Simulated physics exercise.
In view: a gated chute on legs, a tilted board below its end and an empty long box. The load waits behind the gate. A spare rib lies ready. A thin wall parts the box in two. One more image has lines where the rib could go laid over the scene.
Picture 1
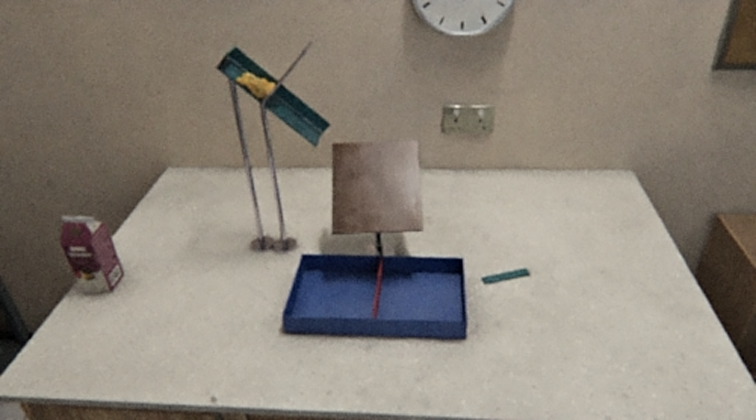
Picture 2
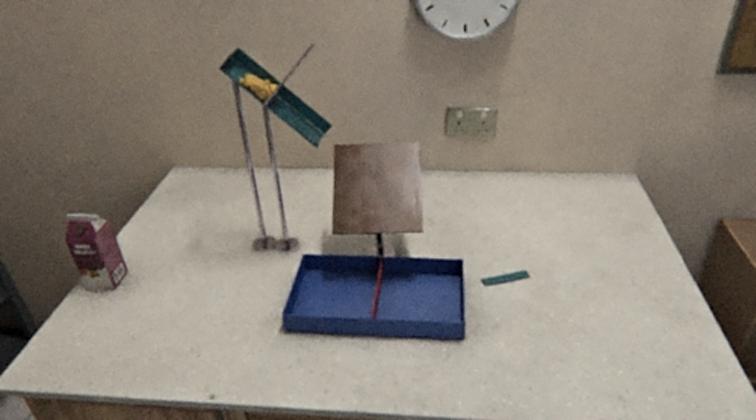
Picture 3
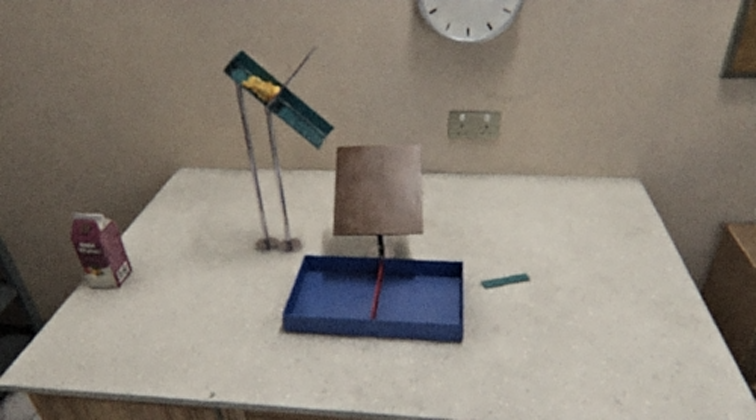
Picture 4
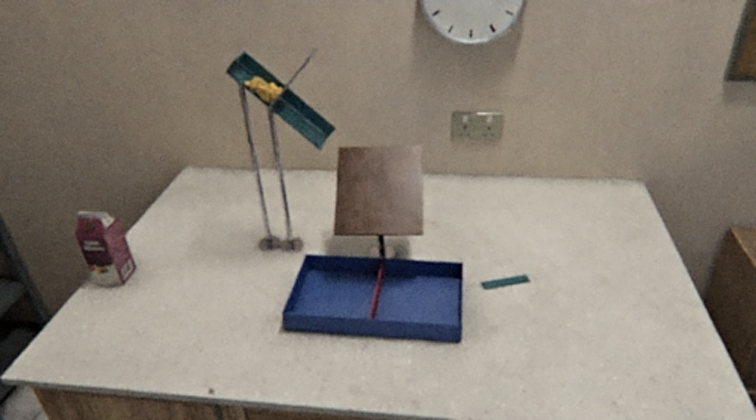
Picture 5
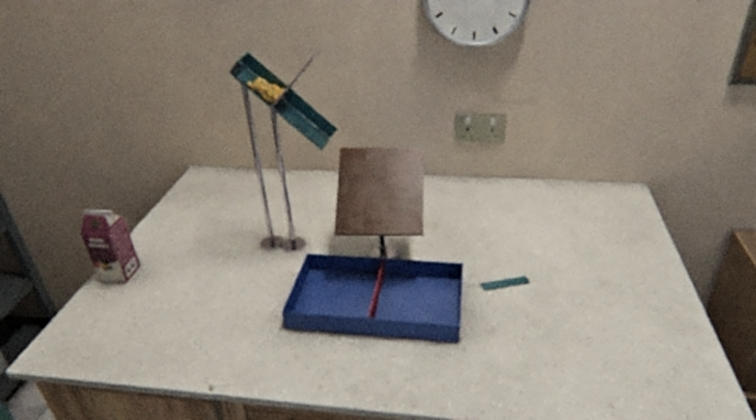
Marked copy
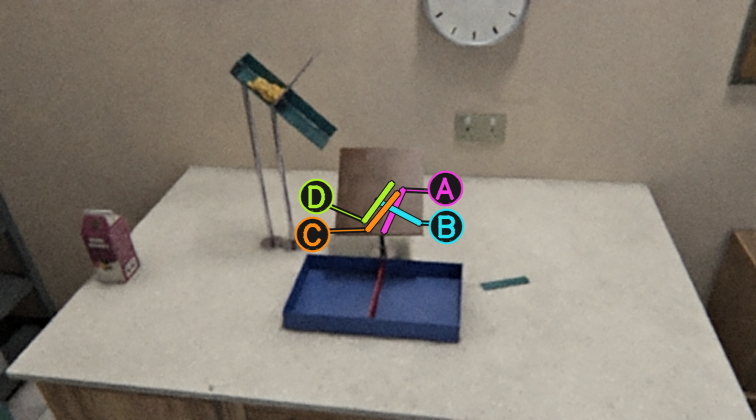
A green chute on thin legs held a yellow clump above a tilted brown board and an empty blue box with a red divider; nothing moved except the view, which drifted slightly.
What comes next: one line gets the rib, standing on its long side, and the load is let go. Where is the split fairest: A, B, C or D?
B works best here.
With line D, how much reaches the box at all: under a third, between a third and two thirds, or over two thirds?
Over two thirds.
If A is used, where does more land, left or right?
More lands on the left.
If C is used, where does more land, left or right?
The left half.
On the marked copy, line A from (403, 189) to (384, 231); line B from (377, 200) to (419, 222); line C from (397, 193) to (367, 229); line D from (391, 183) to (364, 220).
With A, of what is caught, nearly all in the left half, a small part in the right.
With B, of what is caught, about a third in the left half, about two thirds in the right.
With C, of what is caught, nearly all in the left half, a stray few in the right.
With D, of what is caught, nearly all in the left half, a stray few in the right.
